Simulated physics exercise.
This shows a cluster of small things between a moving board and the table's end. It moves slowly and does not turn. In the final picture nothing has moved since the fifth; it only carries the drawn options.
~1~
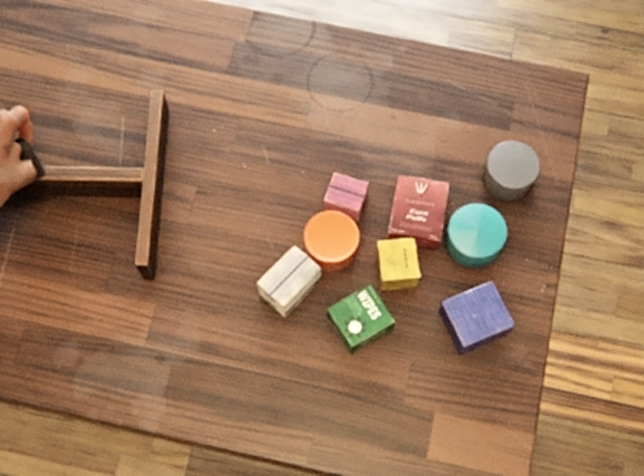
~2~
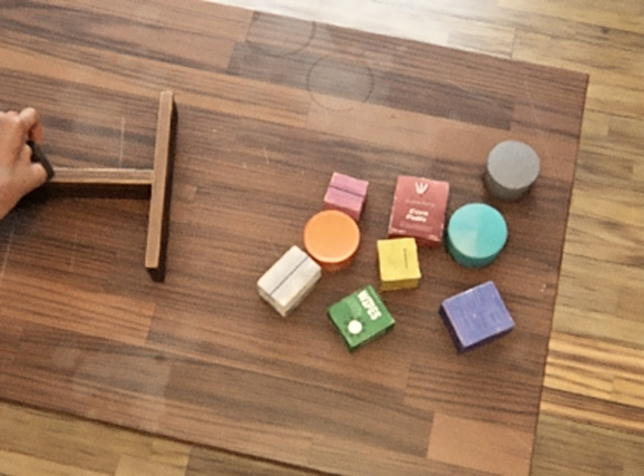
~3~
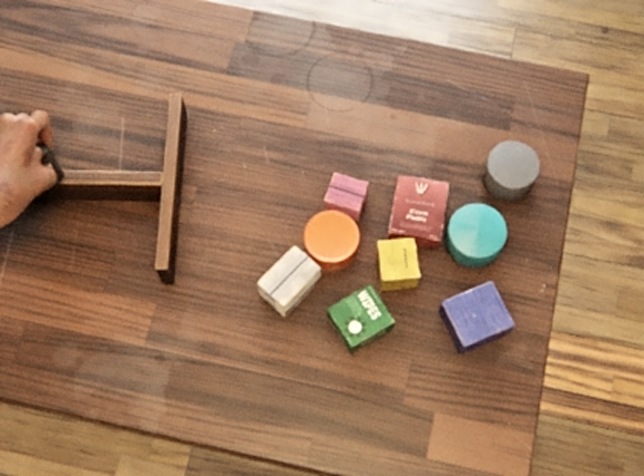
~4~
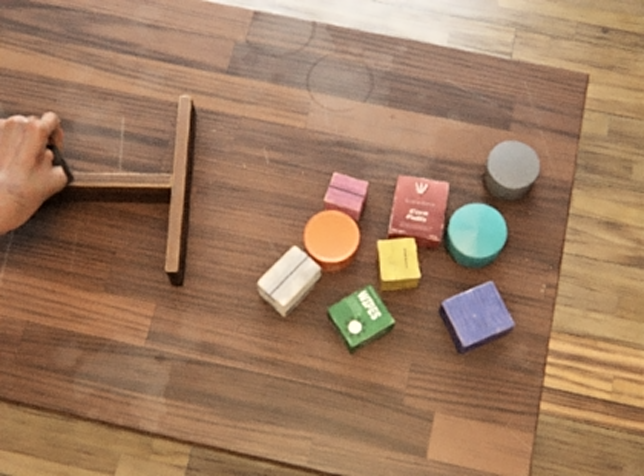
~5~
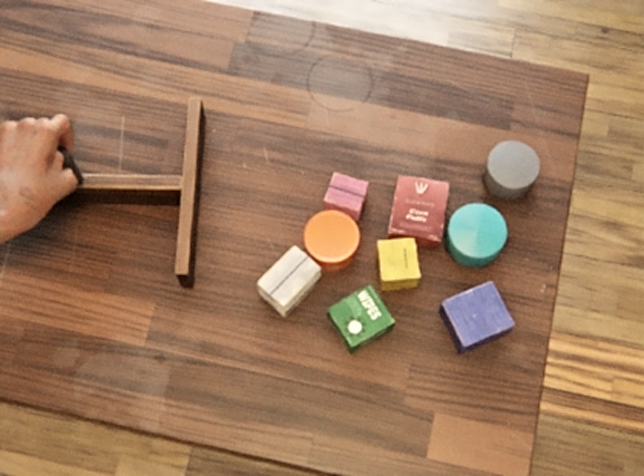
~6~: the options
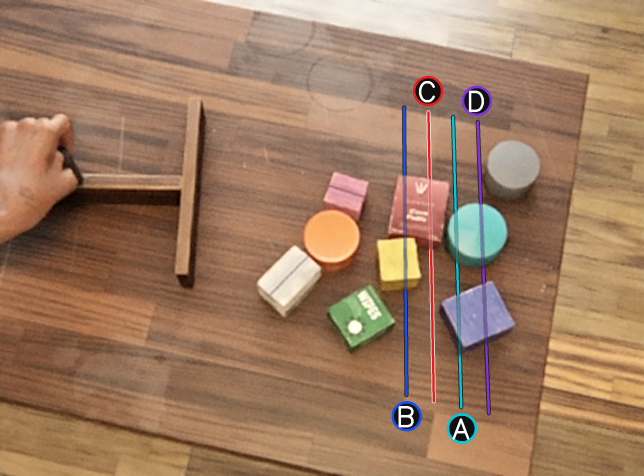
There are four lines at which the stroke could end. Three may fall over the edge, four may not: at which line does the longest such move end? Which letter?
The farthest such stop is D.
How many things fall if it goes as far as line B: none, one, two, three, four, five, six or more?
In all, none.
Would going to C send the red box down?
By then, no.
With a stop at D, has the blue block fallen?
Yes.
On the copy, A at (457, 255); B at (405, 244); C at (431, 249); D at (483, 260).
On D. First, board (293, 204); green box (369, 321); white box (316, 289).
Then, board (400, 227); blue block (521, 317); turquoise tin (530, 238).
Finally, board (484, 244); blue block over the edge; turquoise tin over the edge; three fallen.
By contrast, A is within the limit but short; B is within the limit but short; C is within the limit but short.
